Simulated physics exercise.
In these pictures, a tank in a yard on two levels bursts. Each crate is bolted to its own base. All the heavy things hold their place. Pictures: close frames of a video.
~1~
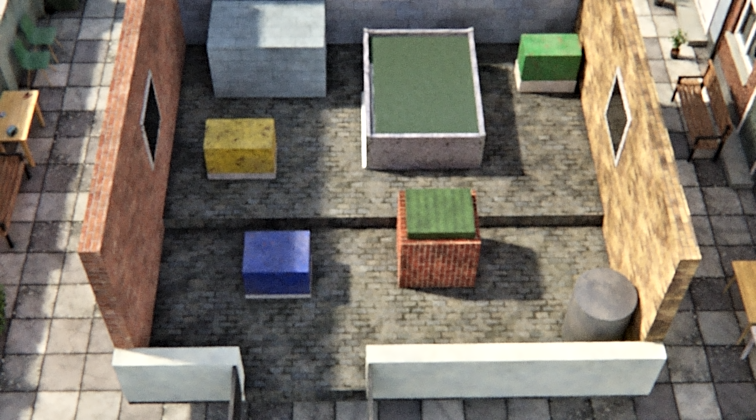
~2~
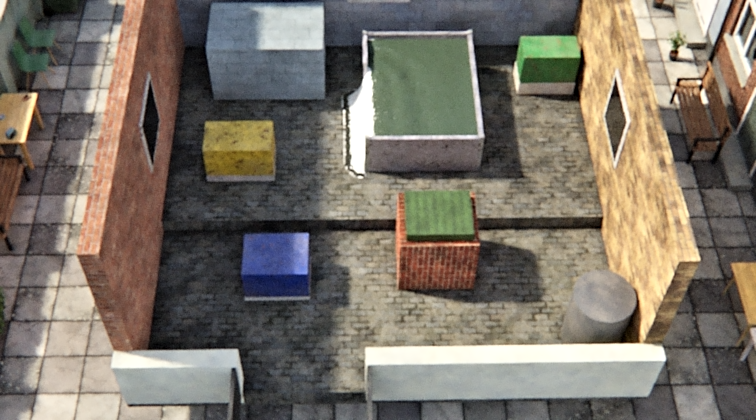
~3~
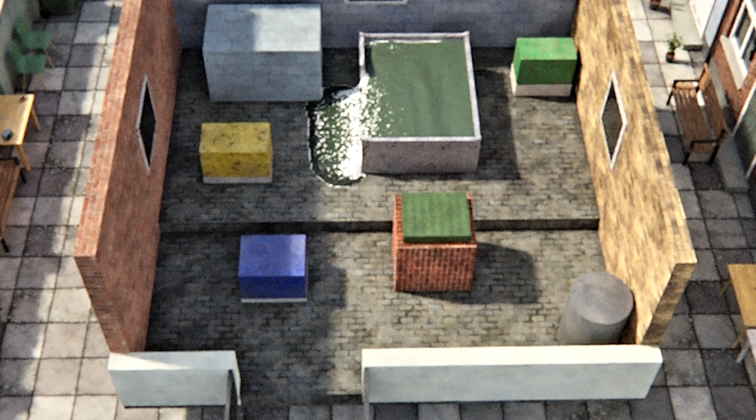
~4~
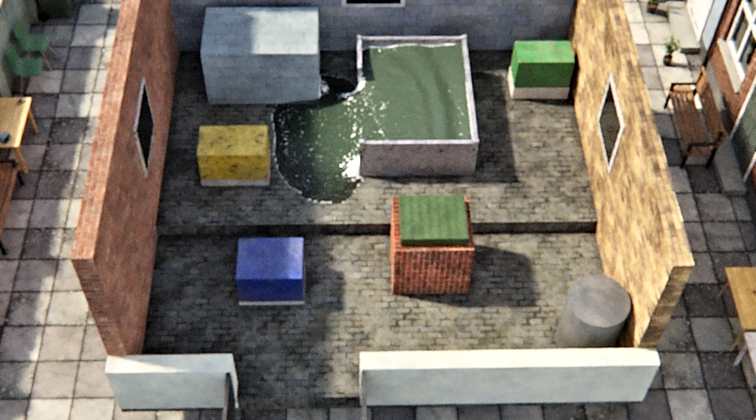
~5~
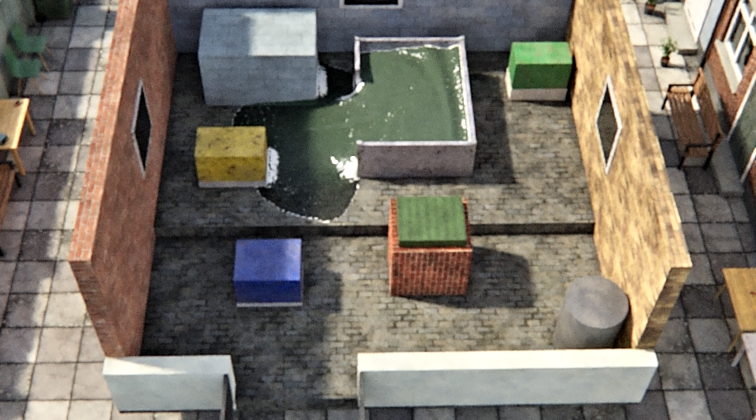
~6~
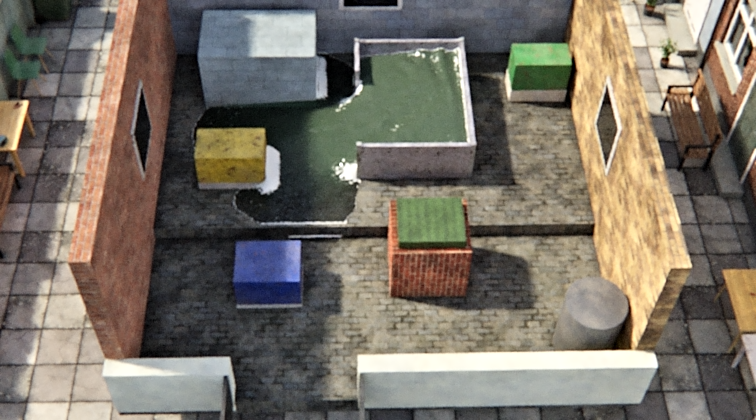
In a walled yard, green water bursts from a tank's left side and spreads around a yellow block.
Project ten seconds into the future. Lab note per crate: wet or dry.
Result - blue crate: Wet; green crate: Dry; yellow crate: Wet.
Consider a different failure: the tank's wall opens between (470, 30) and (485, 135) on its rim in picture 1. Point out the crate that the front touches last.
The one in yellow.
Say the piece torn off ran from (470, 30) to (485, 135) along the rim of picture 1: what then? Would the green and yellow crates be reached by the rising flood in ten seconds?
As I see it, the green one gets reached, and the yellow one is not reached.
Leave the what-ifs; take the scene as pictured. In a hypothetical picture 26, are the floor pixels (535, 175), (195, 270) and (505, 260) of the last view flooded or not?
First spared, second inundated, third spared.
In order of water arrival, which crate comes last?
My pick is the one in green.
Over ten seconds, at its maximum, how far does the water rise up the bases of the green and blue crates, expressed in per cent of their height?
I'd say 60 per cent for the first one and 430 per cent for the second.
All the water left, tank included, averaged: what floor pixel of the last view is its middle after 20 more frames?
I'd say around (282, 167).
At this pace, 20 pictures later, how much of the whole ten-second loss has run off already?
Somewhere around 0 per cent, I'd say.
A moment on, water covers 25 % of the floor; the blue crate water round its plinth, the green crate not reached, the yellow crate water round its plinth.
Next, water covers 40 % of the floor; the blue crate water round its plinth, the green crate not reached, the yellow crate water round its plinth.
Then, water covers 55 % of the floor; the blue crate water round its plinth, the green crate water round its plinth, the yellow crate water round its plinth.
Later, water covers 75 % of the floor; the blue crate water round its plinth, the green crate water round its plinth, the yellow crate water round its plinth.
In the end, water covers 90 % of the floor; the blue crate was topped, the green crate stayed above the water, the yellow crate was topped.
